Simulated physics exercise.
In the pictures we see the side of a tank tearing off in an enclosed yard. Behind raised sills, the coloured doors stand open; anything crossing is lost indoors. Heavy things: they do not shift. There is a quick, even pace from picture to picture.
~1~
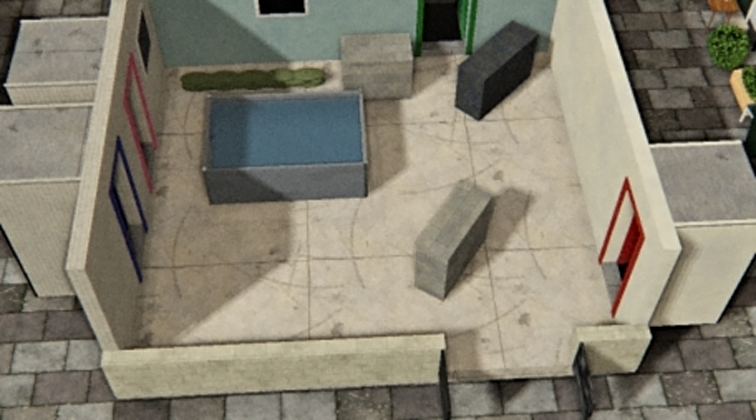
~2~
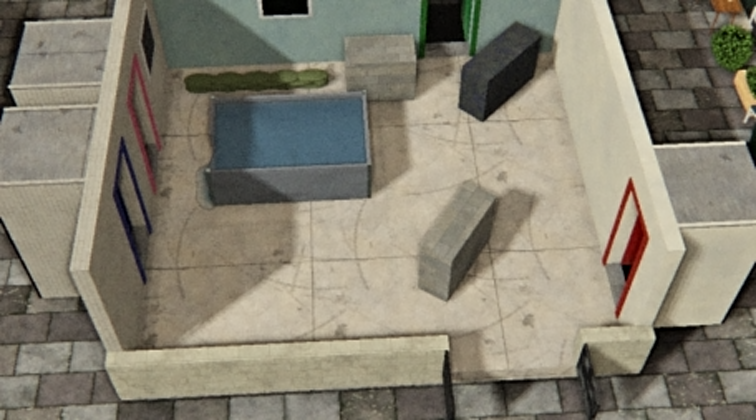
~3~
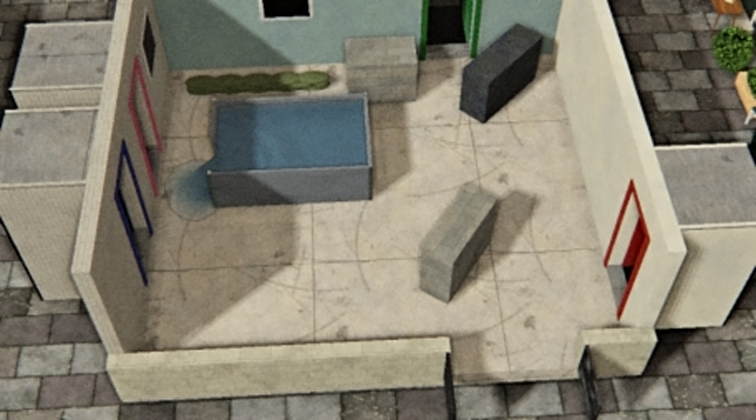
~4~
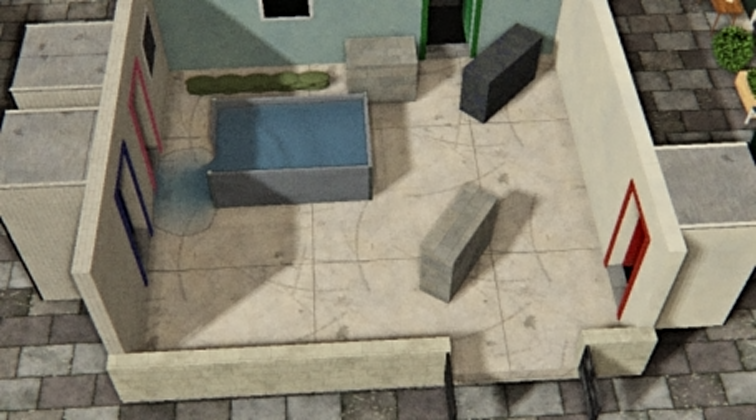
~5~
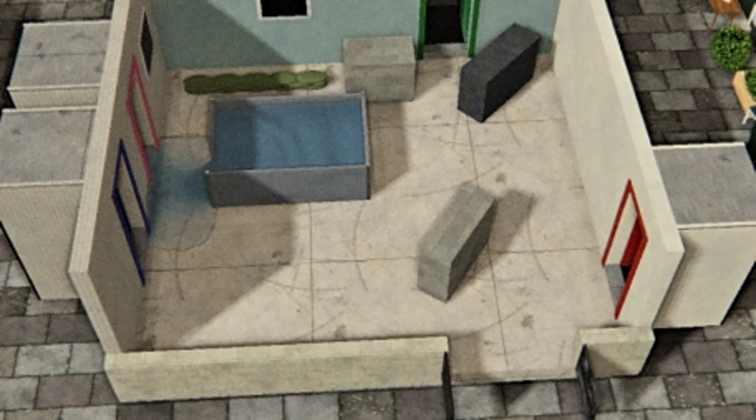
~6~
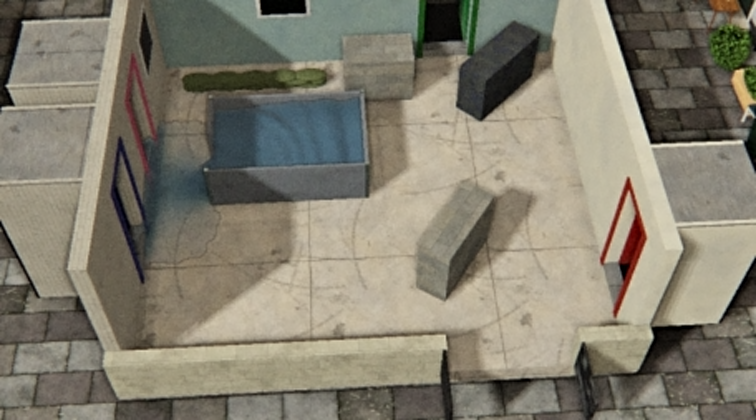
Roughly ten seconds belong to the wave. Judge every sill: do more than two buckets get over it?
My prediction: The pink door gets overwhelmed honestly, the green door copes honestly, the blue door copes honestly, the red door copes honestly.
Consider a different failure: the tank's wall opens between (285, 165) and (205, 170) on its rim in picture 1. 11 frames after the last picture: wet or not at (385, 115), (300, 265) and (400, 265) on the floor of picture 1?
Result, in sequence: Spared by the spill, sodden, spared by the spill.
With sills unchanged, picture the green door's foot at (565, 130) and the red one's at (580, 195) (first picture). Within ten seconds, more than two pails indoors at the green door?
Answer: Green door stays below the line.
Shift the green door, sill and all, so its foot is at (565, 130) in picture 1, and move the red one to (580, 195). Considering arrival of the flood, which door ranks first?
The one in pink, as it turns out.
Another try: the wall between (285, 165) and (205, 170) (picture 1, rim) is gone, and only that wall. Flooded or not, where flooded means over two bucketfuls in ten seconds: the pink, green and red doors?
The pink door stays within the limit, the green door stays within the limit and the red door tops the limit.
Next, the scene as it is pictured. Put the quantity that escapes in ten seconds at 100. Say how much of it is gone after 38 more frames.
It works out at roughly 75 per cent.
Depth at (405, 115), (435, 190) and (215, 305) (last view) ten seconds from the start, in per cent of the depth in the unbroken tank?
Readings in order: Around 8, 4 and 6 %.
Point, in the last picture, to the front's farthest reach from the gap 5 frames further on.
The front tops out at about (133, 375).
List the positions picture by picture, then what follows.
The first picture shows the tank at (286, 132) is whole and still.
In the second picture, water pours out at (216, 175) and has run to (212, 207).
In the third picture, the front is at (171, 179), out from the gap at (217, 177).
In the fourth picture, water pours out at (218, 179) and has run to (154, 220).
In the fifth picture, the front is at (149, 244), out from the gap at (215, 178).
In the sixth picture, the front is at (145, 262), out from the gap at (214, 175).
A moment on, water covers 15 % of the floor; the pink door over two buckets in, the green door not reached, the blue door wet at the sill, nothing in, the red door not reached.
Next, water covers 25 % of the floor; the pink door far over two buckets in, the green door not reached, the blue door under two buckets in, the red door not reached.
Then, water covers 40 % of the floor; the pink door far over two buckets in, the green door not reached, the blue door under two buckets in, the red door not reached.
Later, water covers 70 % of the floor; the pink door far over two buckets in, the green door wet at the sill, nothing in, the blue door under two buckets in, the red door wet at the sill, nothing in.
In the end, water covers 95 % of the floor; the pink door far over two buckets in, the green door wet at the sill, nothing in, the blue door under two buckets in, the red door wet at the sill, nothing in.
